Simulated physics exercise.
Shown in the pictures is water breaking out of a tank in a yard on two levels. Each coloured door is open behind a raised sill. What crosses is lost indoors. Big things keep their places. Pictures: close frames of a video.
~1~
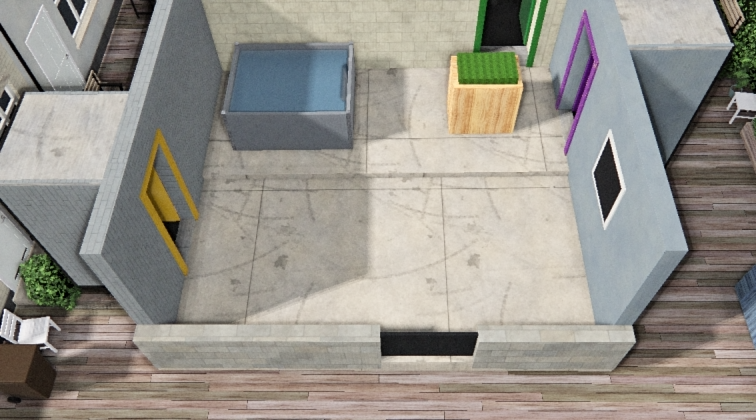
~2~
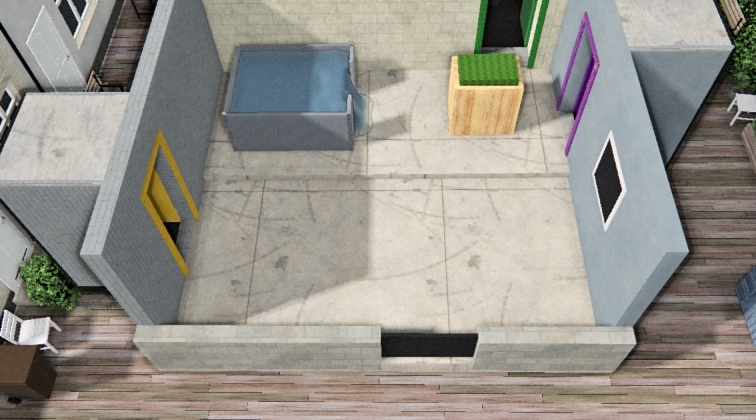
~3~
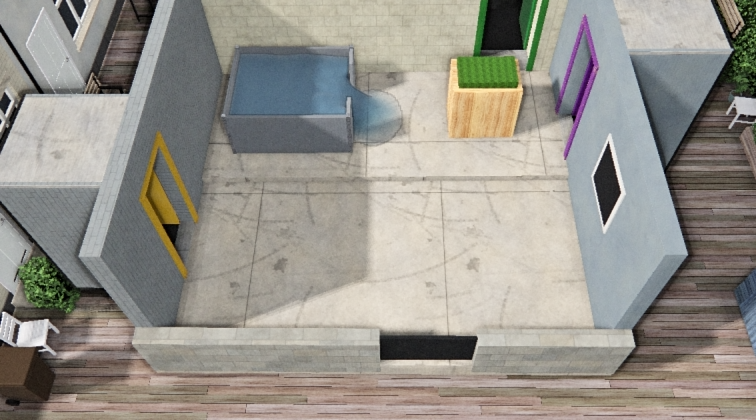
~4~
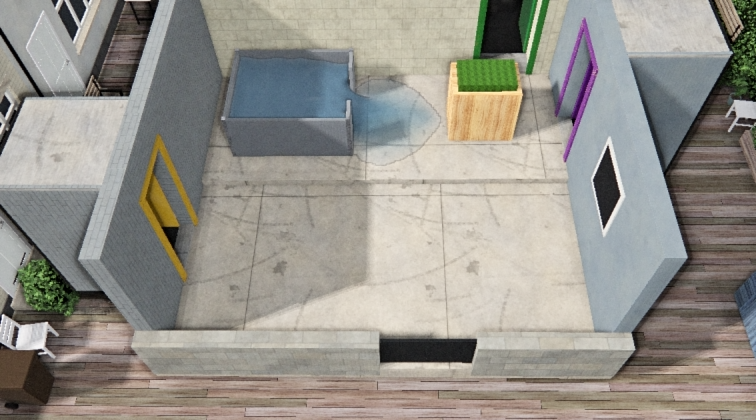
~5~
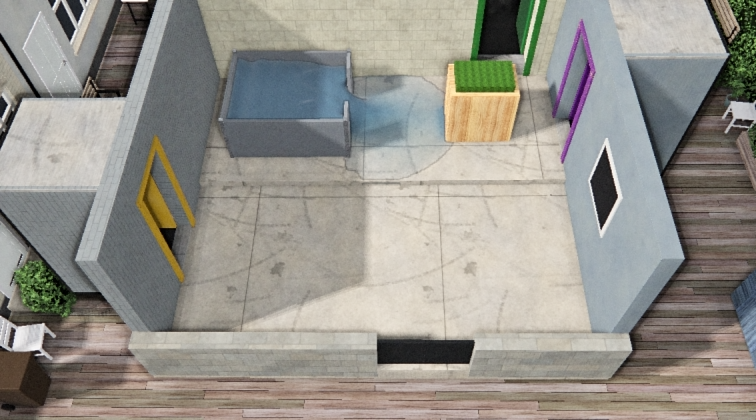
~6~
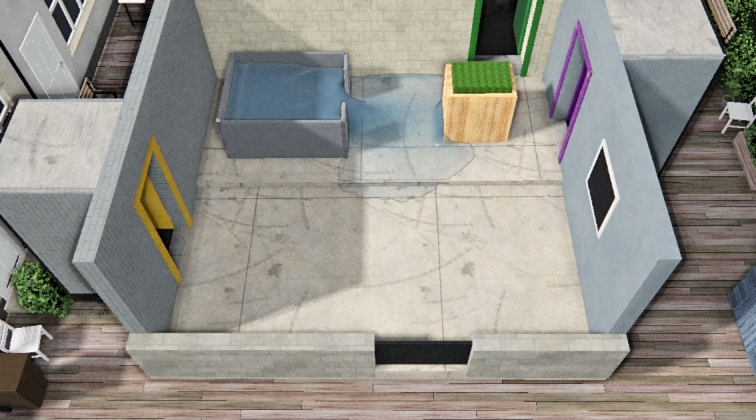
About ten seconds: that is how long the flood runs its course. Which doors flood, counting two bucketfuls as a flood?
In order: Green door: Does not exceed it; yellow door: Exceeds it; purple door: Exceeds it.
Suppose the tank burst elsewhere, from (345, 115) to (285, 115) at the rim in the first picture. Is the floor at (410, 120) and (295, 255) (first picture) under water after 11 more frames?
The first spot is spared, the second swamped.
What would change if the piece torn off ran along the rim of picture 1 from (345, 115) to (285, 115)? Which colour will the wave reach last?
That is the green door.
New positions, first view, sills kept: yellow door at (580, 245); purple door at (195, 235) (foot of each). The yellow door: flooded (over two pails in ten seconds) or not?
Log - yellow door: Beyond the mark.
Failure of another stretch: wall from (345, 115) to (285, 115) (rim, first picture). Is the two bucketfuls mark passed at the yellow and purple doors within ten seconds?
Result - yellow door overshoots, purple door undershoots.
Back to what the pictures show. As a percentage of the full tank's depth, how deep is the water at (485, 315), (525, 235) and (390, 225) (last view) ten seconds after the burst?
First spot 8 %, second 8 %, third 6 %.
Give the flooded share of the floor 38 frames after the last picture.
That works out at 85 %.
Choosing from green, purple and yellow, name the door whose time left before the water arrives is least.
The green one.
A moment on, water covers 30 % of the floor; the green door wet at the sill, nothing in, the yellow door not reached, the purple door not reached.
Next, water covers 45 % of the floor; the green door wet at the sill, nothing in, the yellow door not reached, the purple door wet at the sill, nothing in.
Then, water covers 55 % of the floor; the green door wet at the sill, nothing in, the yellow door not reached, the purple door over two buckets in.
Later, water covers 85 % of the floor; the green door wet at the sill, nothing in, the yellow door not reached, the purple door far over two buckets in.
In the end, water covers 95 % of the floor; the green door wet at the sill, nothing in, the yellow door over two buckets in, the purple door far over two buckets in.
